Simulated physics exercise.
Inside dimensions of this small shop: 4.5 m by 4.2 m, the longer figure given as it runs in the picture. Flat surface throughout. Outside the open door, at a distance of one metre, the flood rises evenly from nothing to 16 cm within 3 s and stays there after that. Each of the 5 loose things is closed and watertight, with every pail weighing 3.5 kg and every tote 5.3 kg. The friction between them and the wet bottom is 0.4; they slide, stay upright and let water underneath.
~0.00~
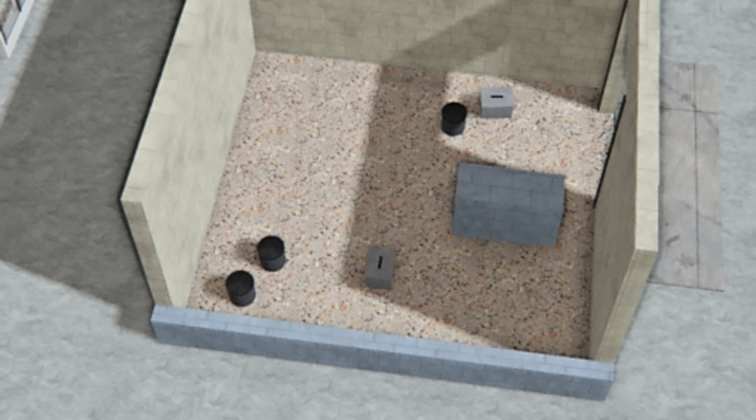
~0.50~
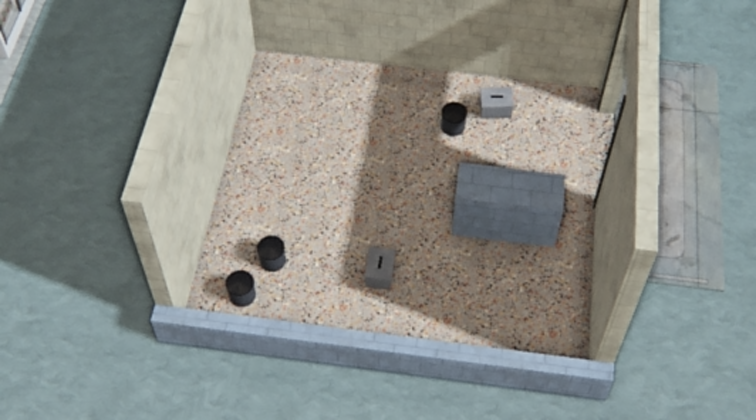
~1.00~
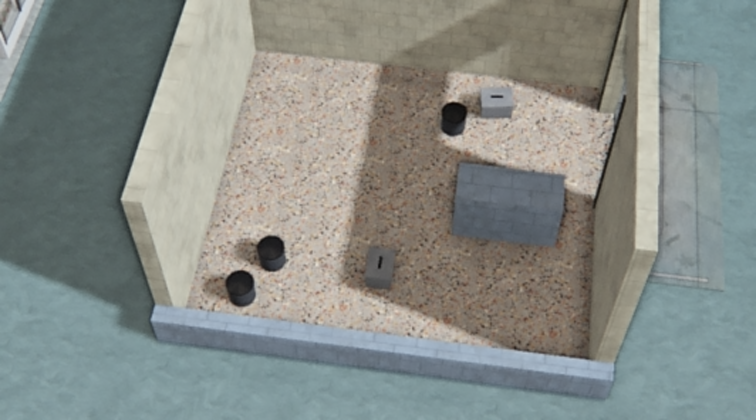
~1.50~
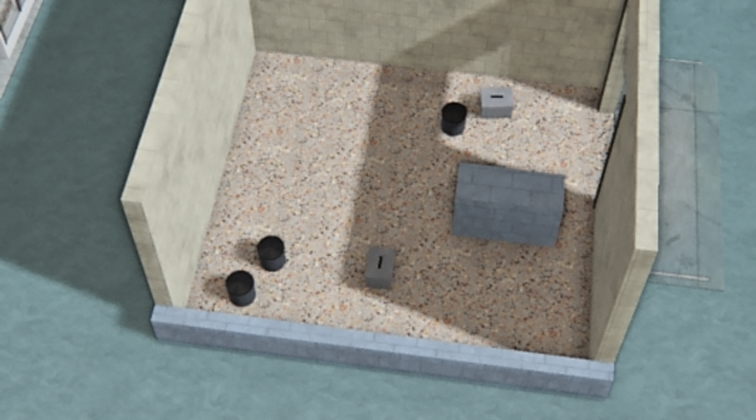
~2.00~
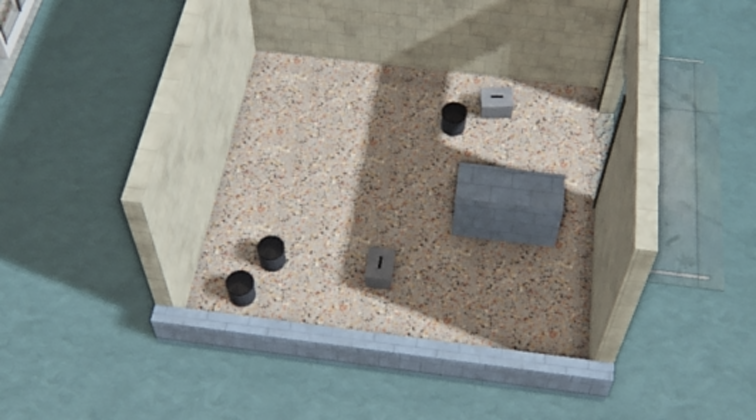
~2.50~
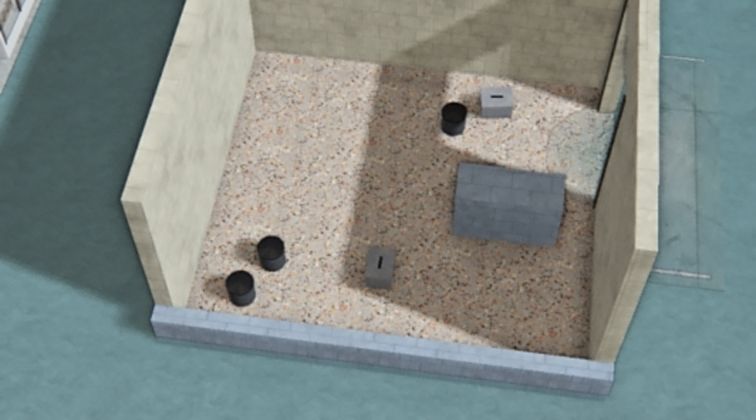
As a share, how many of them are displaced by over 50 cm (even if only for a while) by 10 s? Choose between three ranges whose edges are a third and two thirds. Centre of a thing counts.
The range is the highest, two thirds or more.
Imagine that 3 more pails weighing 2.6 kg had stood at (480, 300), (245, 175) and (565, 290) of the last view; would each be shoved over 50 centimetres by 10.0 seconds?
Inside the limit, then above the limit, then inside the limit.
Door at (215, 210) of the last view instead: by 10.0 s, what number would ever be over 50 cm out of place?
The answer then is 3.
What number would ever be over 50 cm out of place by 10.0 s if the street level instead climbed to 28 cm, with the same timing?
Then it comes to 5.
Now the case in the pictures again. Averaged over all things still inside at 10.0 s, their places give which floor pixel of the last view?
It works out to somewhere near (295, 236) on the floor.
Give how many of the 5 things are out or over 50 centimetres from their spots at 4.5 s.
Tally at that time: 2.
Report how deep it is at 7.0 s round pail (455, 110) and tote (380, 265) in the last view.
10 and 0 cm.
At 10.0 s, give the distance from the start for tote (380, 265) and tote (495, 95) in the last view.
The first is 0 cm from its start, the second 300 cm.
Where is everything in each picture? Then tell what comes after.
A pail at (454, 112), on the bottom; a tote at (380, 263) rests on the ground; water covers 0.0 m2; 0 of 5 have shifted, in the first frame.
A pail at (454, 112), on the bottom; a tote at (380, 263) rests on the ground; 0.0 m2 under water; 0 of 5 have shifted, in the second frame.
A pail at (454, 112), on the bottom; a tote at (380, 263) rests on the ground; 0.0 m2 under water; 0 of 5 have shifted, in the third frame.
A pail at (454, 112) rests on the ground; a tote at (380, 263) rests on the ground; 0.0 m2 under water; 0 of 5 have shifted, in the fourth frame.
A pail at (454, 112), on the bottom; a tote at (380, 263), on the bottom; water covers 0.0 m2; 0 of 5 have shifted, in the fifth frame.
A pail at (454, 112) rests on the ground; a tote at (380, 263), on the bottom; 0.7 m2 under water; 0 of 5 have shifted, in the sixth frame.
After 3.5 s 0 of 5 are over 50 cm from their spots; 0 afloat.
After 4.5 s 2 of 5 are over 50 cm from their spots; 0 afloat.
After 7.0 s 2 of 5 are over 50 cm from their spots; 2 afloat.
After 10.0 s 4 of 5 are over 50 cm from their spots, and 4 have been at some point; 4 afloat.
